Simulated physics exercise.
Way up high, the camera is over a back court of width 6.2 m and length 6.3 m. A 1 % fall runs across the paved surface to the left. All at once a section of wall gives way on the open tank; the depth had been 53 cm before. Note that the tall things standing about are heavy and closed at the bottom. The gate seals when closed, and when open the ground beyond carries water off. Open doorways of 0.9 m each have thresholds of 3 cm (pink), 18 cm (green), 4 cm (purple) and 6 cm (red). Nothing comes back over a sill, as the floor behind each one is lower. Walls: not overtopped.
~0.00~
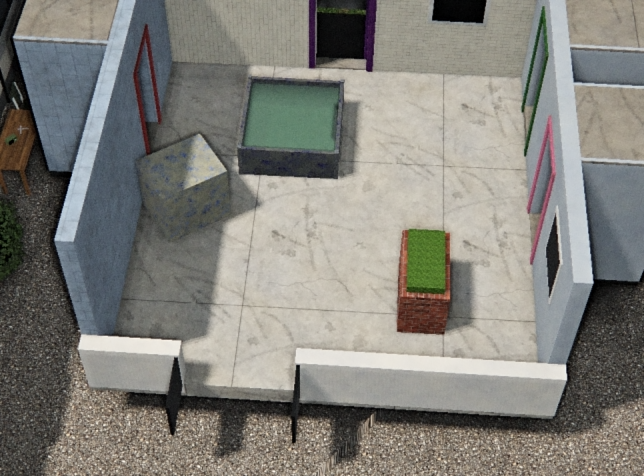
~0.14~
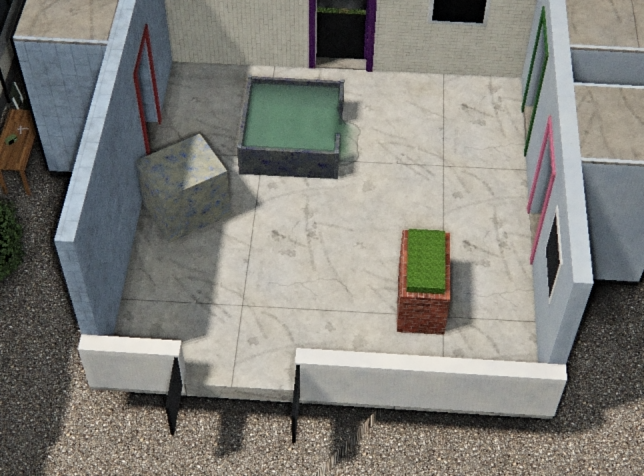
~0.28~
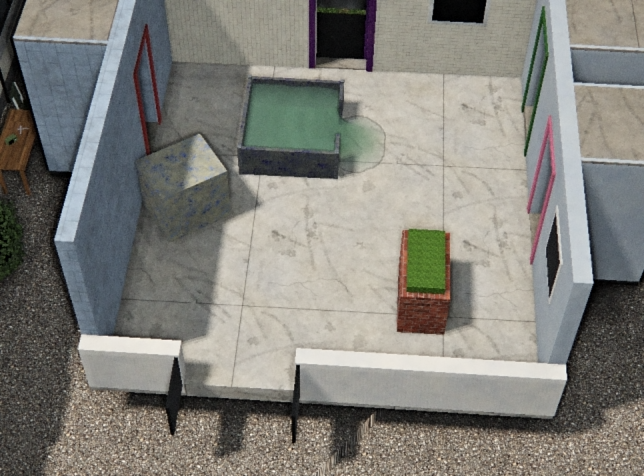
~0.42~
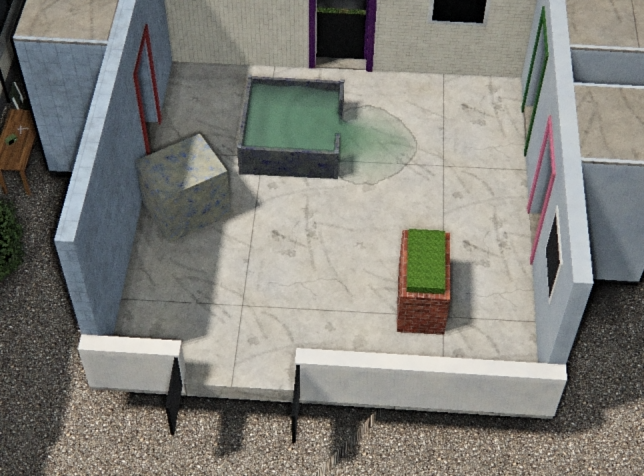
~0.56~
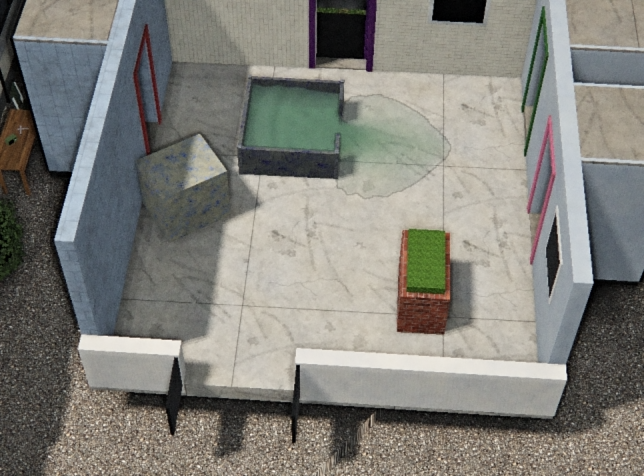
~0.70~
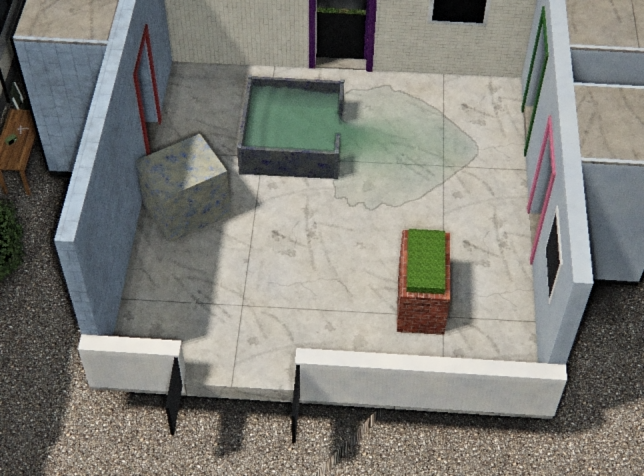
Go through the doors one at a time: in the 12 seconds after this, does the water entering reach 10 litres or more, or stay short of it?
Going through them: The pink door reaches it; the green door stays short; the purple door stays short; the red door stays short.
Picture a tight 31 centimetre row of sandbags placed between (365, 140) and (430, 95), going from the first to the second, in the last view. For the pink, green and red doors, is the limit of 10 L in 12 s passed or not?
Pink beyond the limit, green within the limit, red within the limit.
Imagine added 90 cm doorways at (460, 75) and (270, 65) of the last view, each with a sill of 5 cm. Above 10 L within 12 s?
More, less.
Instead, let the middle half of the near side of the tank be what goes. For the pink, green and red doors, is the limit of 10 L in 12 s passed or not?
Note: Pink short of the mark, green short of the mark, red short of the mark.
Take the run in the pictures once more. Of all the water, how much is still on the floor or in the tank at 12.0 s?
I'd put it at some 96 percent still there.
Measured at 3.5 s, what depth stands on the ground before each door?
Depth readings (cm): Pink = 6; green = 12; purple = 1; red = 0.
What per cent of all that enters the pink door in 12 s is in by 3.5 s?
About 60 per cent.
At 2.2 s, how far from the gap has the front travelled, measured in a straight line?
Some 4.0 metres from the gap.
After 1.4 s water covers 25 % of the floor and is deepest (24 cm) near (349, 146); pink door not reached, green door 11 cm at the sill, 0 L in, purple door not reached, red door not reached.
After 2.2 s water covers 30 % of the floor and is deepest (24 cm) near (508, 85); pink door 9 cm at the sill, 6 L in, green door 17 cm at the sill, 0 L in, purple door not reached, red door not reached.
After 3.5 s water covers 35 % of the floor and is deepest (14 cm) near (457, 112); pink door 6 cm at the sill, 28 L in, green door 12 cm at the sill, 0 L in, purple door 1 cm at the sill, 0 L in, red door not reached.
After 7.0 s water covers 60 % of the floor and is deepest (10 cm) near (522, 388); pink door 4 cm at the sill, 43 L in, green door 5 cm at the sill, 0 L in, purple door 4 cm at the sill, 0 L in, red door not reached.
After 12.0 s water covers 90 % of the floor and is deepest (8 cm) near (139, 219); pink door 4 cm at the sill, 47 L in, green door 2 cm at the sill, 0 L in, purple door 3 cm at the sill, 1 L in, red door 3 cm at the sill, 0 L in.
